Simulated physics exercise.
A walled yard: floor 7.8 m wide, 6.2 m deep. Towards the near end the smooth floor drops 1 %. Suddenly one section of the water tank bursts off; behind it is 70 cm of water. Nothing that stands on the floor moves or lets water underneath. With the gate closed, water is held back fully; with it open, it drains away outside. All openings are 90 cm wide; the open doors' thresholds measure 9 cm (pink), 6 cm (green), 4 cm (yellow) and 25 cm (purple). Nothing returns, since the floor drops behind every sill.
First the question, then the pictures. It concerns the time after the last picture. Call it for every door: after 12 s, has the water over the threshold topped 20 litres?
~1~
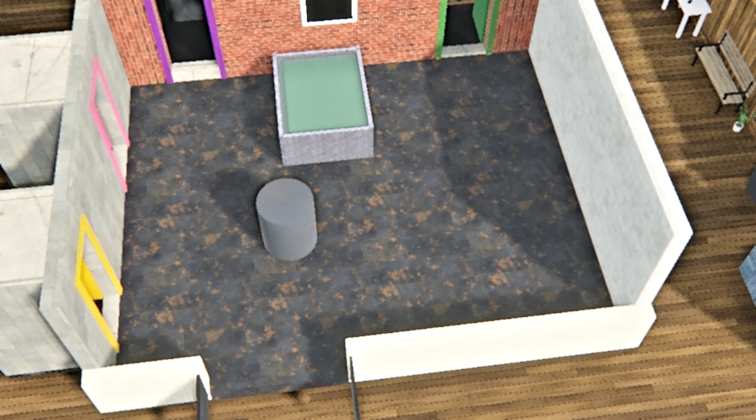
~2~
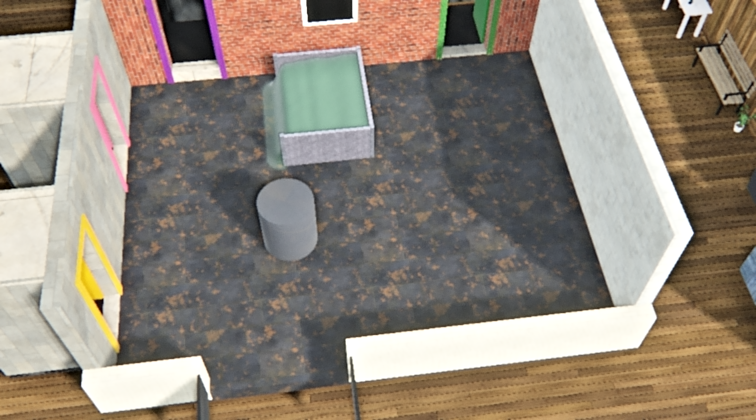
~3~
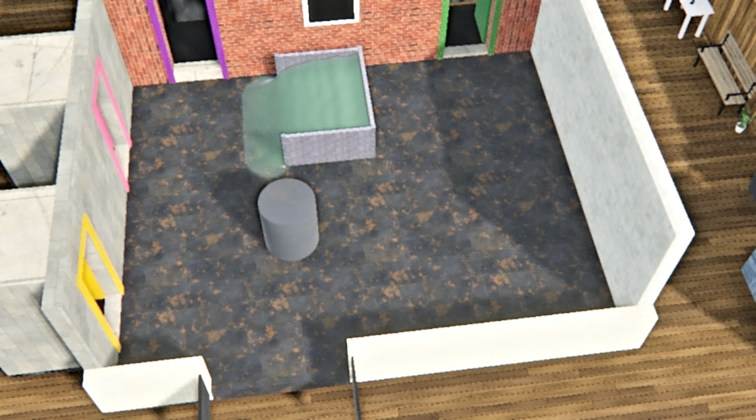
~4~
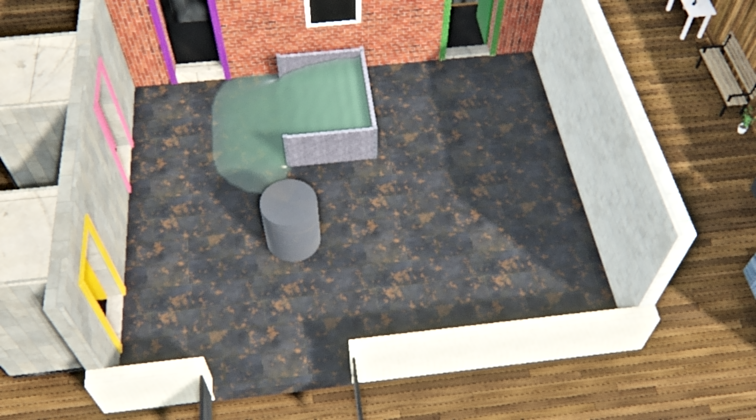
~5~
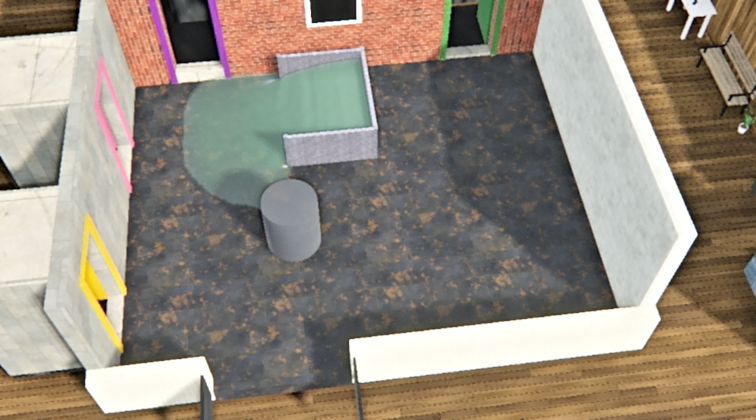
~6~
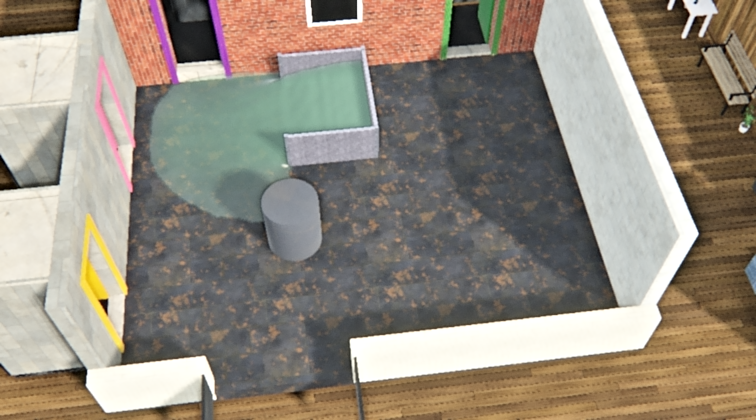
Pink door topped, green door not topped, yellow door topped, purple door not topped.
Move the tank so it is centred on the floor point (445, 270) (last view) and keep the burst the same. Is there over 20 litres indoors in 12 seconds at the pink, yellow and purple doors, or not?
Lab note: Pink door limit not exceeded; yellow door limit exceeded; purple door limit not exceeded.
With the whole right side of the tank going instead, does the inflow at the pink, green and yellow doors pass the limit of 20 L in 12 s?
At pink the amount is beneath the mark, at green it is higher than the mark, and at yellow it is higher than the mark.
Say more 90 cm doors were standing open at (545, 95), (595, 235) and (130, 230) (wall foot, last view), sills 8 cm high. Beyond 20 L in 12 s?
Per doorway, in order: Insufficient / insufficient / sufficient.
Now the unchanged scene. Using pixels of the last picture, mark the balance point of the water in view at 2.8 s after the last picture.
Near (210, 174).
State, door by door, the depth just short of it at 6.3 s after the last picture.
Door by door, in cm: Pink reads 5, green reads 1, yellow reads 9, purple reads 4.
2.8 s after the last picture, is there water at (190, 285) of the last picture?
Looks like it's submerged.
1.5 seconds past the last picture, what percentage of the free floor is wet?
25 %.
Then, 0.7 s after the last picture water covers 25 % of the floor and is deepest (46 cm) near (137, 89); pink door 24 cm at the sill, 59 L in, green door not reached, yellow door not reached, purple door 16 cm at the sill, 0 L in.
Then, 1.5 s after the last picture water covers 25 % of the floor and is deepest (36 cm) near (136, 102); pink door 28 cm at the sill, 177 L in, green door not reached, yellow door 6 cm at the sill, 0 L in, purple door 19 cm at the sill, 0 L in.
Then, 2.8 s after the last picture water covers 30 % of the floor and is deepest (22 cm) near (133, 376); pink door 16 cm at the sill, 263 L in, green door not reached, yellow door 7 cm at the sill, 6 L in, purple door 14 cm at the sill, 1 L in.
Then, 6.3 s after the last picture water covers 50 % of the floor and is deepest (12 cm) near (193, 306); pink door 5 cm at the sill, 277 L in, green door 1 cm at the sill, 0 L in, yellow door 9 cm at the sill, 38 L in, purple door 4 cm at the sill, 1 L in.
Then, 11.3 s after the last picture water covers 60 % of the floor and is deepest (7 cm) near (121, 388); pink door 3 cm at the sill, 277 L in, green door 0 cm at the sill, 0 L in, yellow door 6 cm at the sill, 91 L in, purple door 2 cm at the sill, 1 L in.
